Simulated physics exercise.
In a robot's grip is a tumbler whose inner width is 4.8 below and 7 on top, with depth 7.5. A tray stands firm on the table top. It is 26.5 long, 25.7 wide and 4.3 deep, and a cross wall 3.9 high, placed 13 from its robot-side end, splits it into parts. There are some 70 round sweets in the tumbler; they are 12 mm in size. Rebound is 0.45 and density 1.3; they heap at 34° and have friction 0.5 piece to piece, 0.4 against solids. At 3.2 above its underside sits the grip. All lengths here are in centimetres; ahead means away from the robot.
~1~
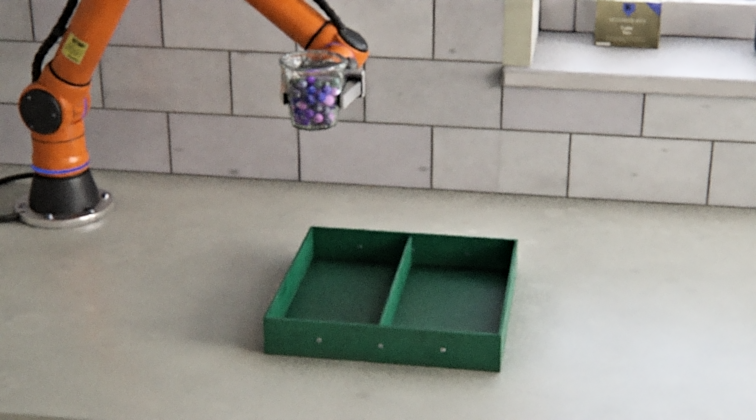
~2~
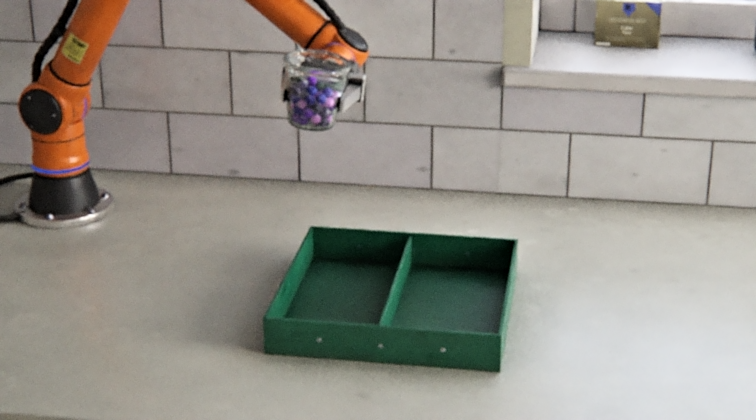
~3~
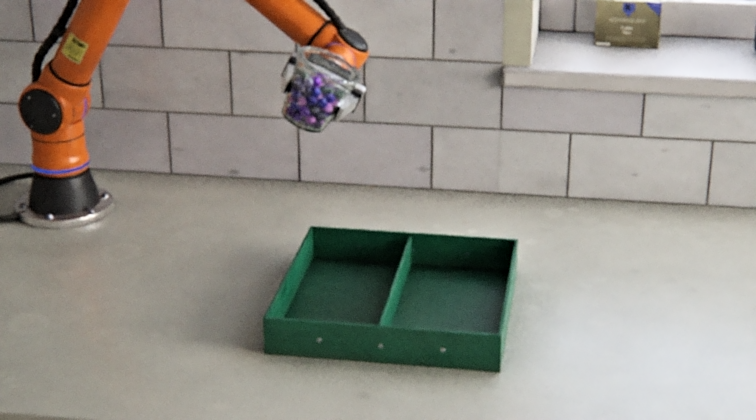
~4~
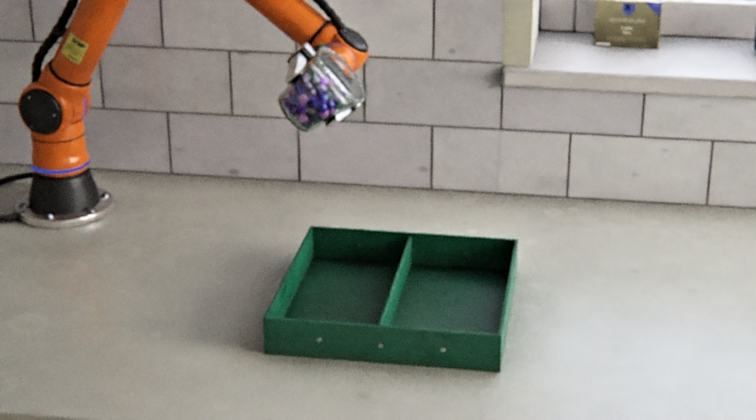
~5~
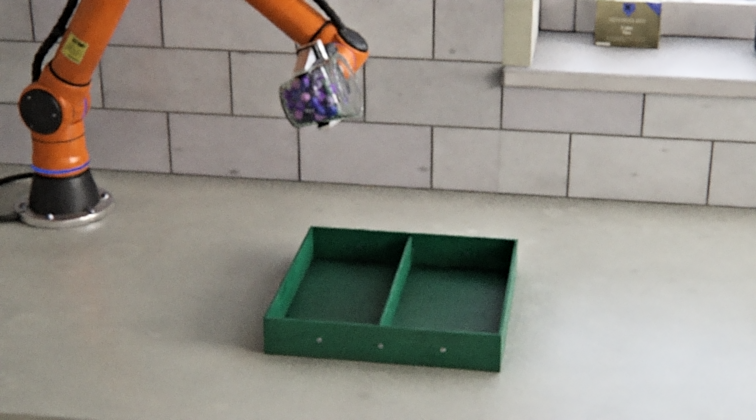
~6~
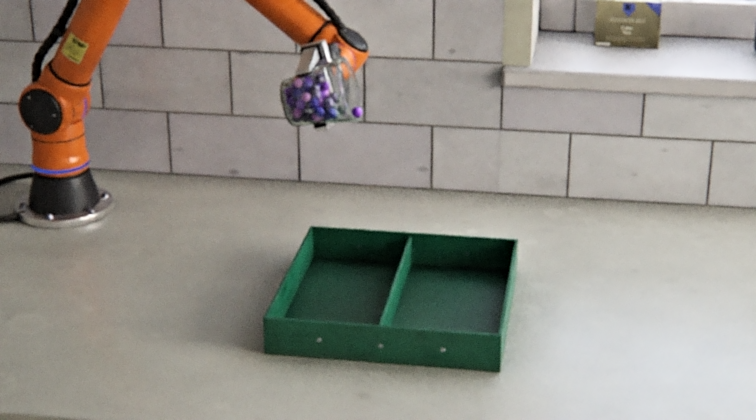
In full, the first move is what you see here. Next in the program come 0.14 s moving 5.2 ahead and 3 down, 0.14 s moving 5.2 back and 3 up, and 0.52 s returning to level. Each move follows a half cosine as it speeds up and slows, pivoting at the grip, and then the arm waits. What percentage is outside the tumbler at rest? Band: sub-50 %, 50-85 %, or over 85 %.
Band: Sub-50 %.
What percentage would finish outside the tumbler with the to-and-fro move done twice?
In that case, some 65 per cent.
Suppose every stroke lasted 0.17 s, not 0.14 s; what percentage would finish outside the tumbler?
Estimate: Near 30 per cent.
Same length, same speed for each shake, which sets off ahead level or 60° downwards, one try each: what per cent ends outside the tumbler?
Estimates, in order: 70 % then 15 %.
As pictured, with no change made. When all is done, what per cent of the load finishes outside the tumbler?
I'd put it near 40 per cent.
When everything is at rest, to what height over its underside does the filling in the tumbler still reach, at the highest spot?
Top of the fill: Near 5.5 cm.
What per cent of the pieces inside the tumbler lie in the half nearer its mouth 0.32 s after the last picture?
40 %.
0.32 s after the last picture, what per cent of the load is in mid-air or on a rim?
Some 36 percent.
Then, 0.32 s on, tilted 73° forward, highest piece 27 above the table; 42 in the tumbler, 1 in the far-side part, 24 in flight or on a rim.
Then, 0.64 s on, tilted 16° forward, highest piece 30 above the table; 40 in the tumbler, 19 in the far-side part, 8 in the robot-side part.
Then, 1.00 s on, level, highest piece 30 above the table; 40 in the tumbler, 19 in the far-side part, 8 in the robot-side part.
Then, 2.05 s on, level, highest piece 30 above the table; 40 in the tumbler, 19 in the far-side part, 8 in the robot-side part.
In the end, 40 in the tumbler, 19 in the far-side part, 8 in the robot-side part. That is 40 % outside the tumbler.
